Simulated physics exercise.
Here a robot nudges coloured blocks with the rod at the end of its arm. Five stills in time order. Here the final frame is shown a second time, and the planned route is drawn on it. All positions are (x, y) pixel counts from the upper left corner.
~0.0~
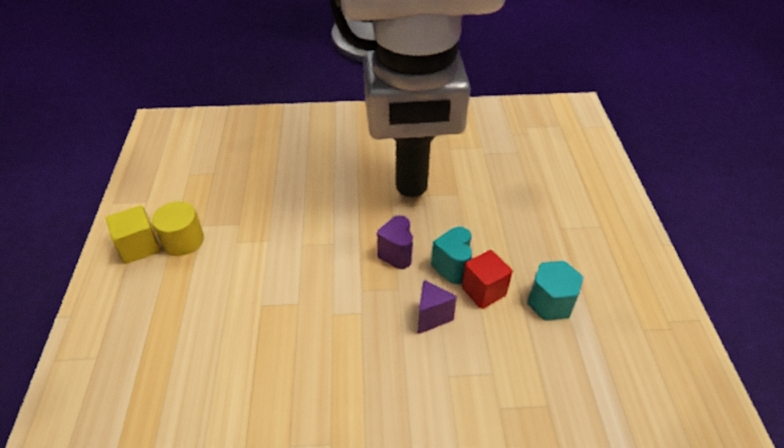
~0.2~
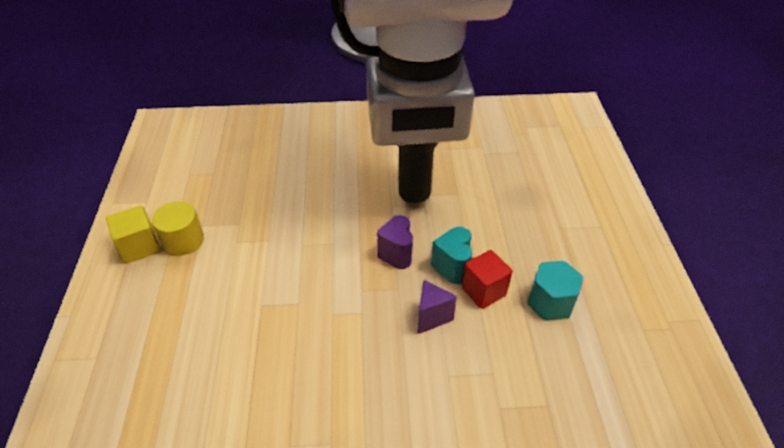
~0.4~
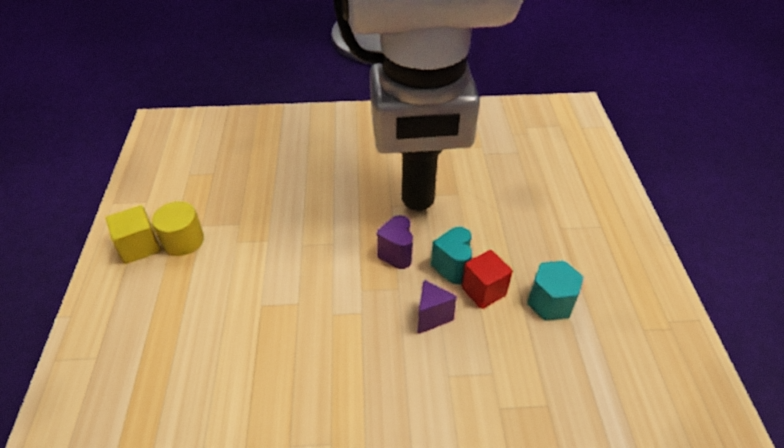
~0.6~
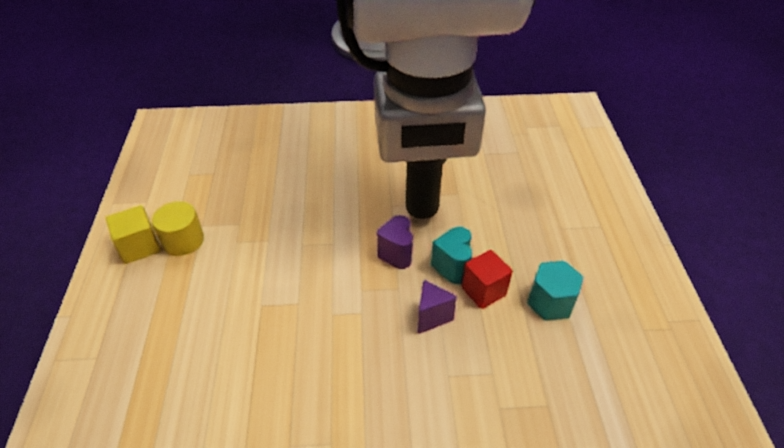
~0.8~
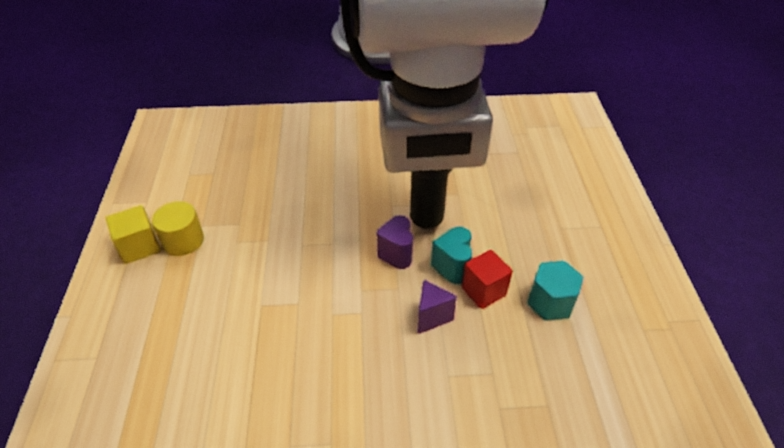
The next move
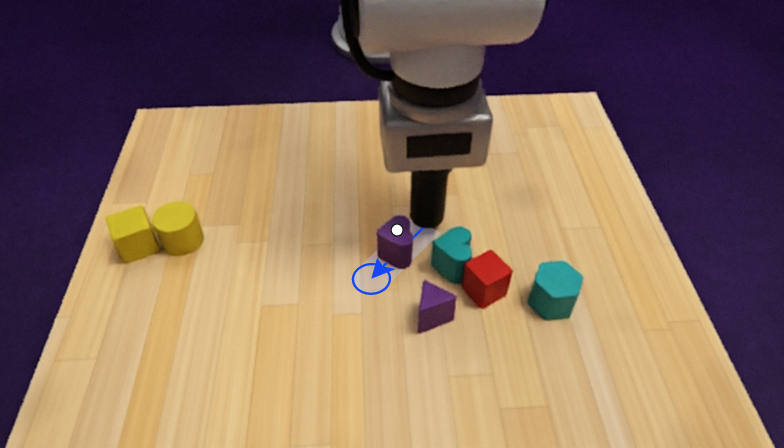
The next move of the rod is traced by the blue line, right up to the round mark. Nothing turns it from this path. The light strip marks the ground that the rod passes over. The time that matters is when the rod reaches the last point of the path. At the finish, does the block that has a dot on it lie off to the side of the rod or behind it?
My answer is no.
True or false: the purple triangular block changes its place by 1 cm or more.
Answer: False.
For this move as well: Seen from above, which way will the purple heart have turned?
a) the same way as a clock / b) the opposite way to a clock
That would be b.
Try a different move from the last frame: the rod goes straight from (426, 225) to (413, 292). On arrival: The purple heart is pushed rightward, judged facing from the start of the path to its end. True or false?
True
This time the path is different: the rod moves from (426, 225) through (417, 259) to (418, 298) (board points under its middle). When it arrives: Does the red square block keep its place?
It seems so.
The drawn path runs from (426, 225) to (371, 279); the dot is on the purple heart.
What follows on the original path. Halfway along, rod at (398, 244); purple heart at (378, 252).
At the end, rod at (371, 271); purple heart at (359, 284), turned 45° anticlockwise; purple triangular block not moved; turquoise heart not moved.
